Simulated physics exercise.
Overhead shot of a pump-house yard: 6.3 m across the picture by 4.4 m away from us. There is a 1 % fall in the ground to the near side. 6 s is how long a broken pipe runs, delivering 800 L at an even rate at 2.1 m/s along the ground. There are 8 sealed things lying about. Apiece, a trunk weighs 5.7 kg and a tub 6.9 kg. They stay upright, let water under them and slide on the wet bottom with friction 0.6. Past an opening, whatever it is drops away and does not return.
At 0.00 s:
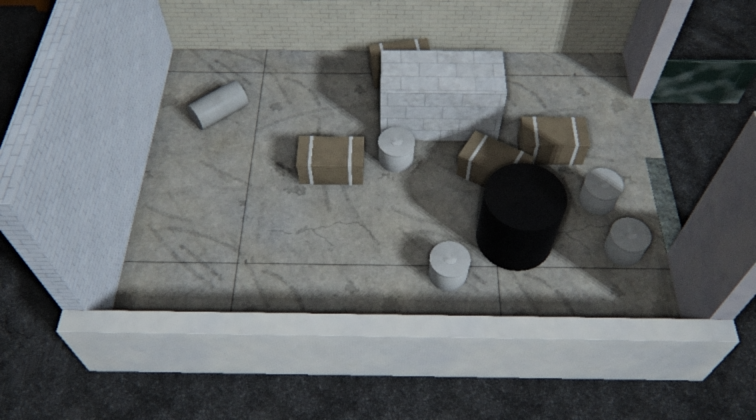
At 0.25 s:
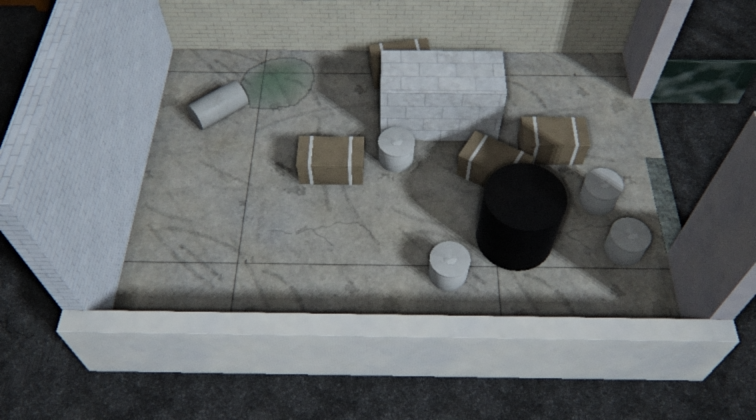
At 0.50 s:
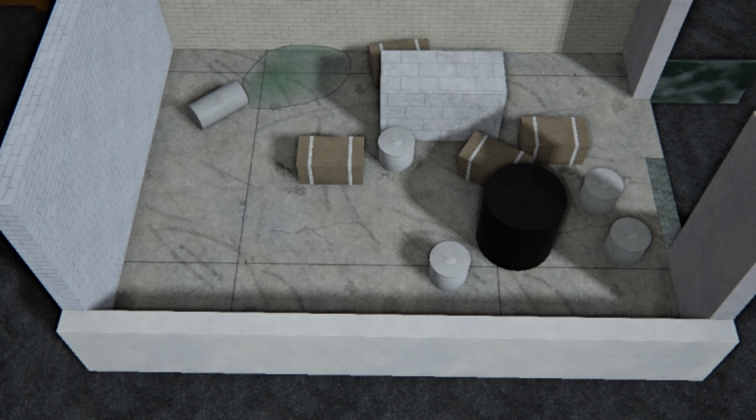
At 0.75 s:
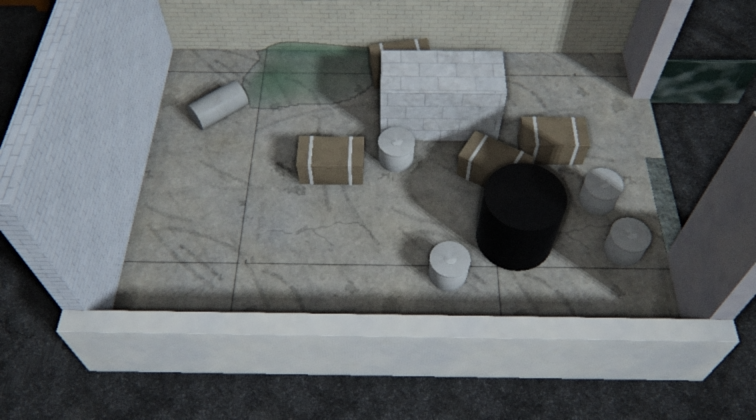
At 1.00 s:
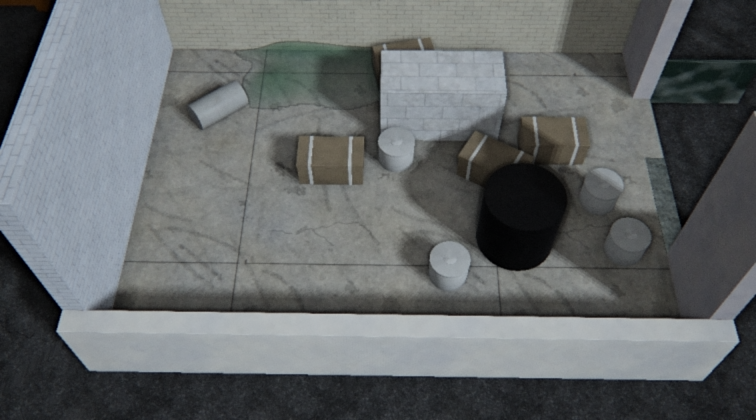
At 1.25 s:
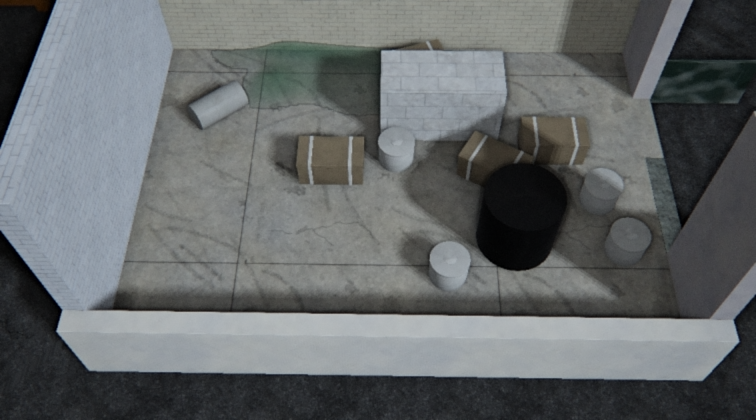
A large black cylinder stands right of centre in a walled yard with a pale, cracked floor, seen from high above by a still camera. Brown boxes with white bands and small pale grey cylinders sit around a white brick block, one cylinder lying on its side at left. Greenish water appears beside it, spreads rightward along the back wall, and the box behind the block slides slightly right.
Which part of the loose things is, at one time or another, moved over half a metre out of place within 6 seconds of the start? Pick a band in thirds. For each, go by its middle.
Band: Under a third.
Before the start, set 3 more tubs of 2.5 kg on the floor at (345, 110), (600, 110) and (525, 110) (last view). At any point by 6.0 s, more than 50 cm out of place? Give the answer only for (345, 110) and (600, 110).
Respectively lower and higher.
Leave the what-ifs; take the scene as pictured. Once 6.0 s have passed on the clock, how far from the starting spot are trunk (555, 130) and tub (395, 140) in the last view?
Distances, as listed: 0 cm then 0 cm.
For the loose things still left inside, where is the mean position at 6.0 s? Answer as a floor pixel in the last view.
I'd put it around (509, 197).
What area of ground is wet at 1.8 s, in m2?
Around 4.5 m2 of it.
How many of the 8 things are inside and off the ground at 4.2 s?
Total: 1.
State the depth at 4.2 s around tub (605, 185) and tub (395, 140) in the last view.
First roughly 0 cm, second roughly 1 cm.
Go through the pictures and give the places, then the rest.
The first frame shows a trunk at (401, 53), on the bottom; a trunk at (496, 156), on the bottom; water covers 0.0 m2; 0 of 8 have shifted.
The second frame shows a trunk at (401, 53) rests on the ground; a trunk at (496, 156), on the bottom; water covers 0.7 m2; 0 of 8 have shifted.
The third frame shows a trunk at (401, 53), on the bottom; a trunk at (496, 156), on the bottom; 1.2 m2 under water; 0 of 8 have shifted.
The fourth frame shows a trunk at (401, 53), on the bottom; a trunk at (496, 156), on the bottom; 1.6 m2 under water; 0 of 8 have shifted.
The fifth frame shows a trunk at (405, 53), on the bottom, 6 cm from its start; a trunk at (496, 156) rests on the ground; 2.0 m2 under water; 1 of 8 have shifted.
The sixth frame shows a trunk at (416, 57) rests on the ground, 22 cm from its start; a trunk at (496, 156) rests on the ground; water covers 2.8 m2; 1 of 8 have shifted.
After 1.8 s 1 of 8 are over 50 cm from their spots; 1 afloat.
After 2.7 s 1 of 8 are over 50 cm from their spots; 1 afloat.
After 4.2 s 1 of 8 are over 50 cm from their spots; 1 afloat.
After 6.0 s 1 of 8 are over 50 cm from their spots, and 1 have been at some point; 1 afloat.
